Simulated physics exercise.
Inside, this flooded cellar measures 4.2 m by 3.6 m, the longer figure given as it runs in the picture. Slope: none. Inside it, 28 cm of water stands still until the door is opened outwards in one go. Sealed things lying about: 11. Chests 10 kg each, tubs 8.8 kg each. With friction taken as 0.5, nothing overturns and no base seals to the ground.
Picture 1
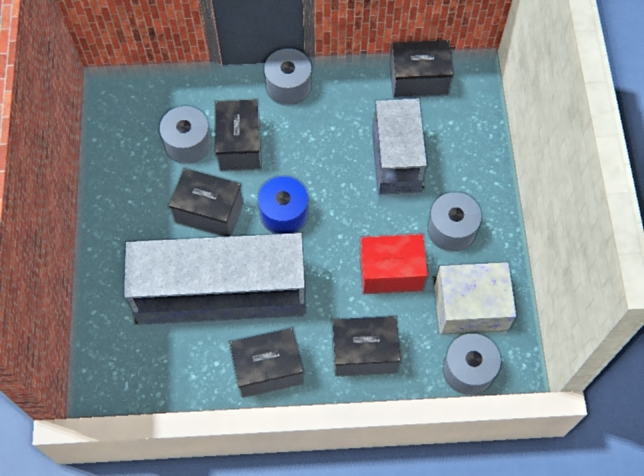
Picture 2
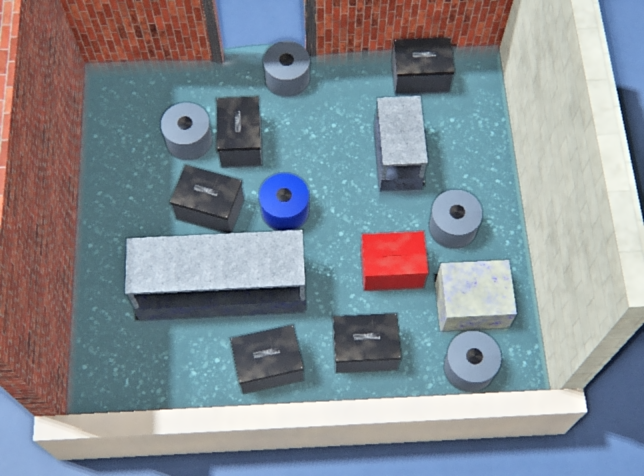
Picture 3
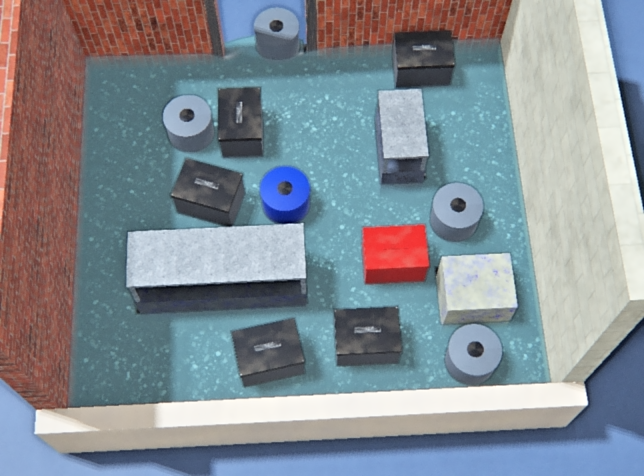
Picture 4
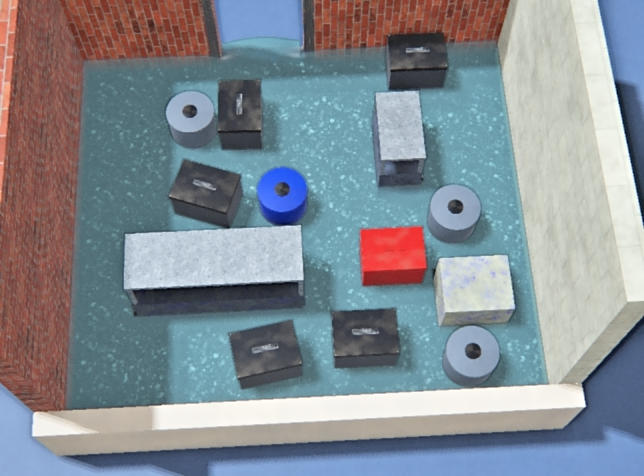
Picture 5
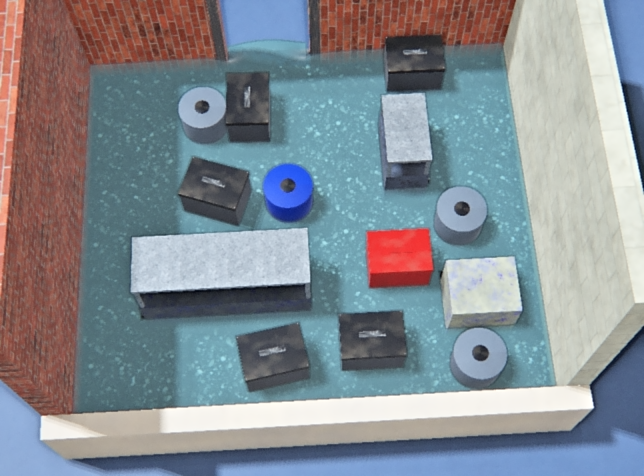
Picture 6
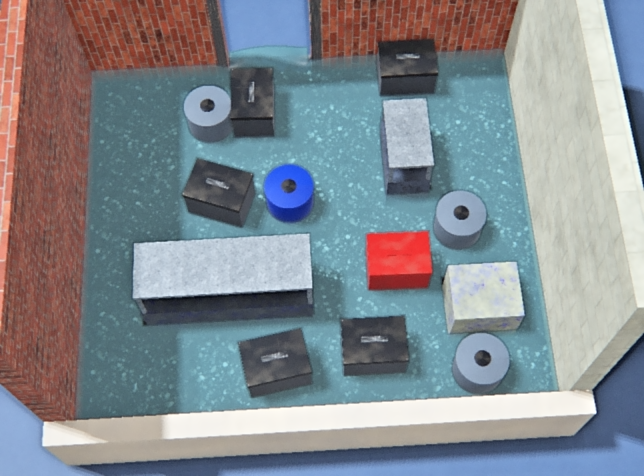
We see tubs and chests floating in a flooded brick-walled room as the dark door at the back opens; a grey tub drifts out through the doorway, then a few objects near the back shift slightly while the rest barely move.
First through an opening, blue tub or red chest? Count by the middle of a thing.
The blue one gets out first.
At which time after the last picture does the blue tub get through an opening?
Close to 8.0 s, I'd say.
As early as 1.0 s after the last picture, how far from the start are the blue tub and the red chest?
Roughly 30 and 20 cm.
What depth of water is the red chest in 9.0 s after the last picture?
Around 18 cm.
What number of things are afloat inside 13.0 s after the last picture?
The number is 4.
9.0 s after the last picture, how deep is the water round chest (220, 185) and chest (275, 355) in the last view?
16 and 17 cm.
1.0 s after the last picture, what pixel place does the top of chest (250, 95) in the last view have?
Near (254, 54).
Then, 1.0 s after the last picture the blue tub is near (277, 174), 0.3 m from its start, afloat; the red chest is near (392, 239), 0.2 m from its start, afloat; 1 of 11 are out; 10 afloat.
Then, 4.8 s after the last picture the blue tub is near (272, 126), 0.8 m from its start, afloat; the red chest is near (367, 201), 0.6 m from its start, afloat; 3 of 11 are out; 8 afloat.
Then, 9.0 s after the last picture the blue tub has gone out (7.8 s after the last picture); the red chest is near (306, 125), 1.6 m from its start, afloat; 5 of 11 are out; 6 afloat.
Then, 13.0 s after the last picture the blue tub has gone out (7.8 s after the last picture); the red chest has gone out (12.0 s after the last picture); 7 of 11 are out; 4 afloat.
